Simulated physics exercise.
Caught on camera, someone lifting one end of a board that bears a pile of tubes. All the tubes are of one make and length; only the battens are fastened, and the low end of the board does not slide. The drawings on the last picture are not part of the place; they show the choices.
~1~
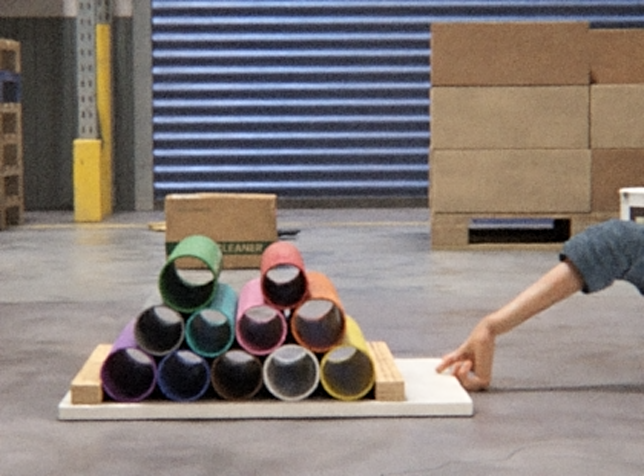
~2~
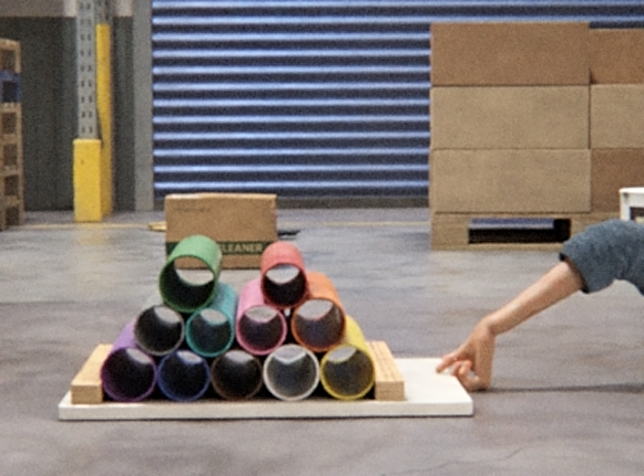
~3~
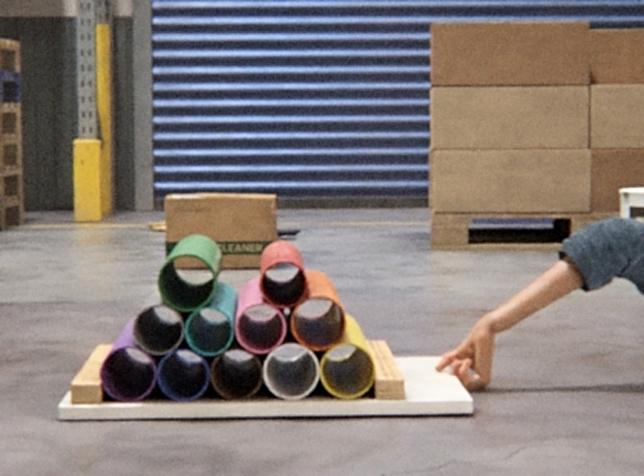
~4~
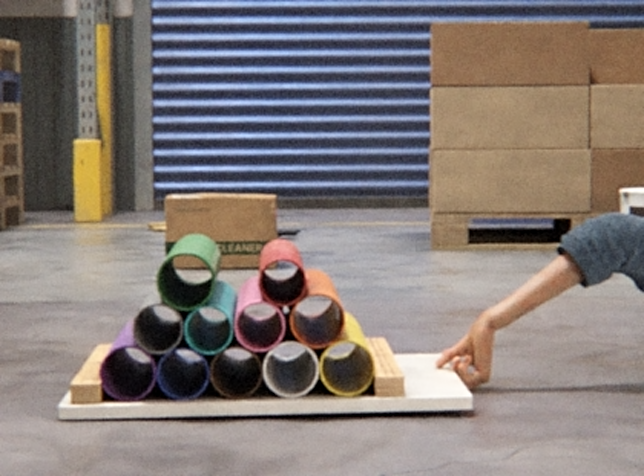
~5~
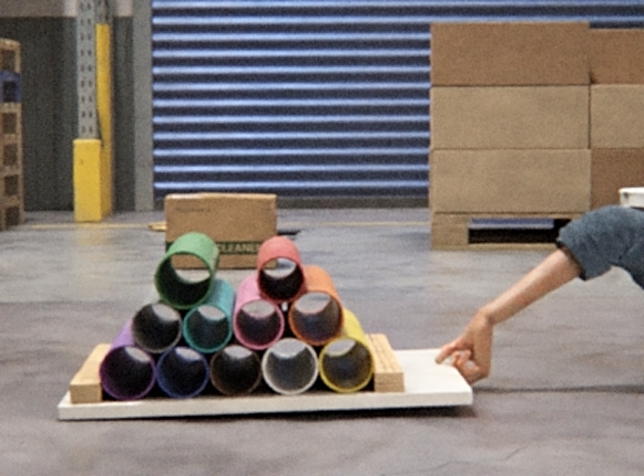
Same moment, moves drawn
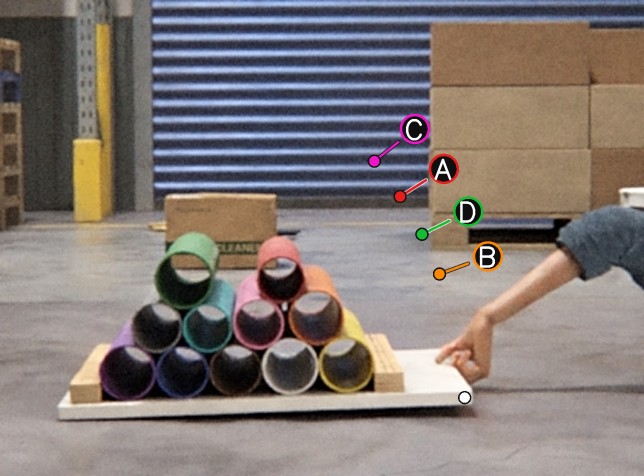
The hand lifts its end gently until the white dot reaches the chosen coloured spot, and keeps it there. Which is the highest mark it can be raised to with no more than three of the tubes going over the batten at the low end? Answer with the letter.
At most to D.
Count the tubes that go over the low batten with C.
With C, six.
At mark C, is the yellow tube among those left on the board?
The yellow tube: Yes.
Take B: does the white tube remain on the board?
Yes, with B.
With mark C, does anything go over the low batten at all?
At C: Yes.
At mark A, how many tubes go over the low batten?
It comes to six.
On the copy, A at (400, 197); B at (440, 274); C at (375, 161); D at (422, 234); the white dot at (465, 398).
On D. First, board at 16°.
Then, board at 26°.
Finally, board at 26°, none over the low batten.
By contrast, A six over the low batten; B none over the low batten; C six over the low batten.
